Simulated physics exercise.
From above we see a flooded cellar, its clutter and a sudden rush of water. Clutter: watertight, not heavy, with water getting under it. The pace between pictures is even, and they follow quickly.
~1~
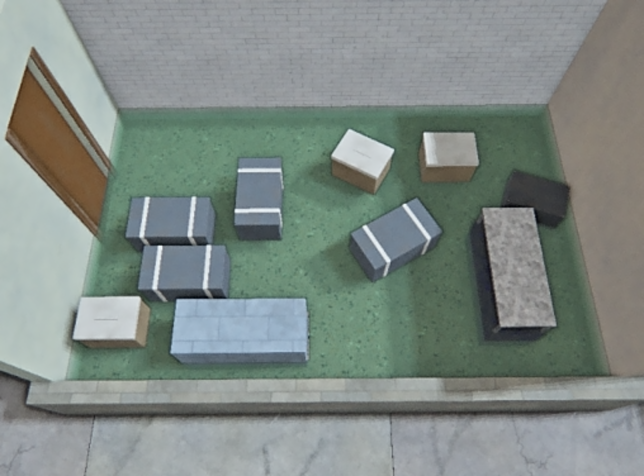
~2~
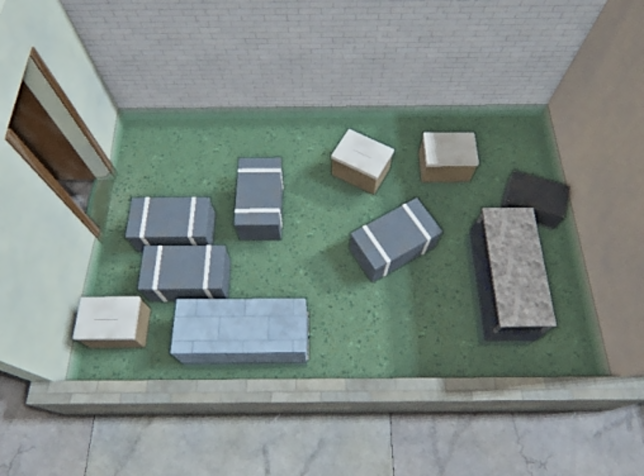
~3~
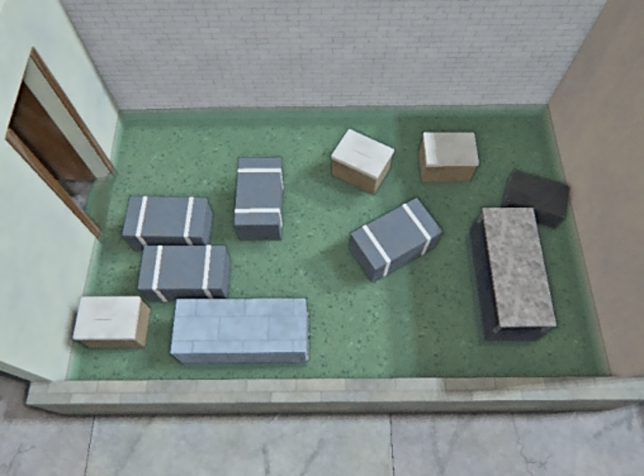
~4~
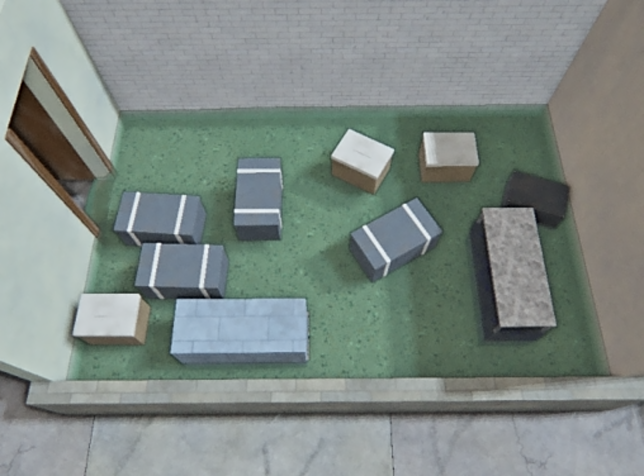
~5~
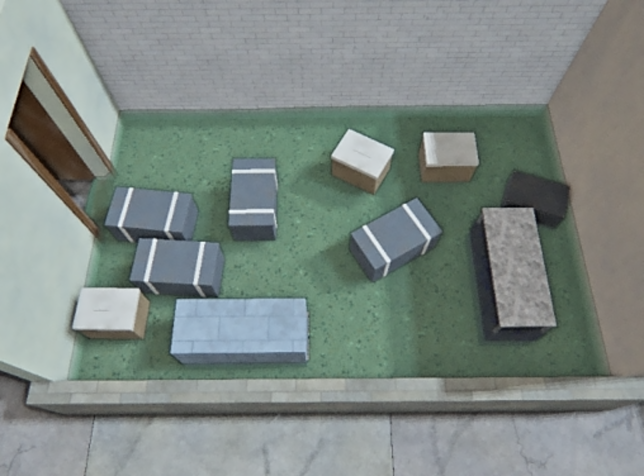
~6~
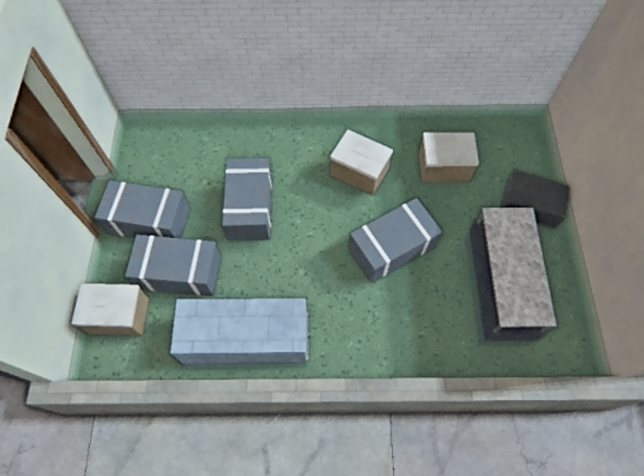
In a flooded cellar strewn with boxes and strapped trunks, the door on the left opened, then the trunk nearest it drifted left, turning slightly, and two neighbouring trunks shifted a little left after it.
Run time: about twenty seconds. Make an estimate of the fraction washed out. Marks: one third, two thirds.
The portion is going to be lower than a third.
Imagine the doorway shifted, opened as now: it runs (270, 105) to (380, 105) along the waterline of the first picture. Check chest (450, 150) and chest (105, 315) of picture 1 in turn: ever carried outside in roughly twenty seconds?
Result per object, in order: Exits at some point, never exits.
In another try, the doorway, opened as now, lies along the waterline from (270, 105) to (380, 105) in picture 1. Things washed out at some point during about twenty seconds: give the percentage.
That would be near 80 per cent of the things.
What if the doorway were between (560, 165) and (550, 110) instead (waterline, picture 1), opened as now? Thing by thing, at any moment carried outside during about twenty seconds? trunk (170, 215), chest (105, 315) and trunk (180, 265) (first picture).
In the order given: Retained, retained, retained.
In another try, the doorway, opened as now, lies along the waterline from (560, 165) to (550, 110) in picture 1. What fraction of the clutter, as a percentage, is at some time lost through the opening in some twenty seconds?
Close to 50 %.
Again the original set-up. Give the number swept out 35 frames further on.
By that point the tally is 1.
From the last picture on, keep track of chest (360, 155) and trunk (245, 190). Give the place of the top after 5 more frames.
The first should be near (330, 151), the second near (205, 187).
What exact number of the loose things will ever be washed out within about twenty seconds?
It totals 1.
A moment on, 1 of 8 are out; 7 afloat.
Next, 1 of 8 are out; 7 afloat.
Later, 1 of 8 are out; 7 afloat.
In the end, 1 of 8 are out; 7 afloat.
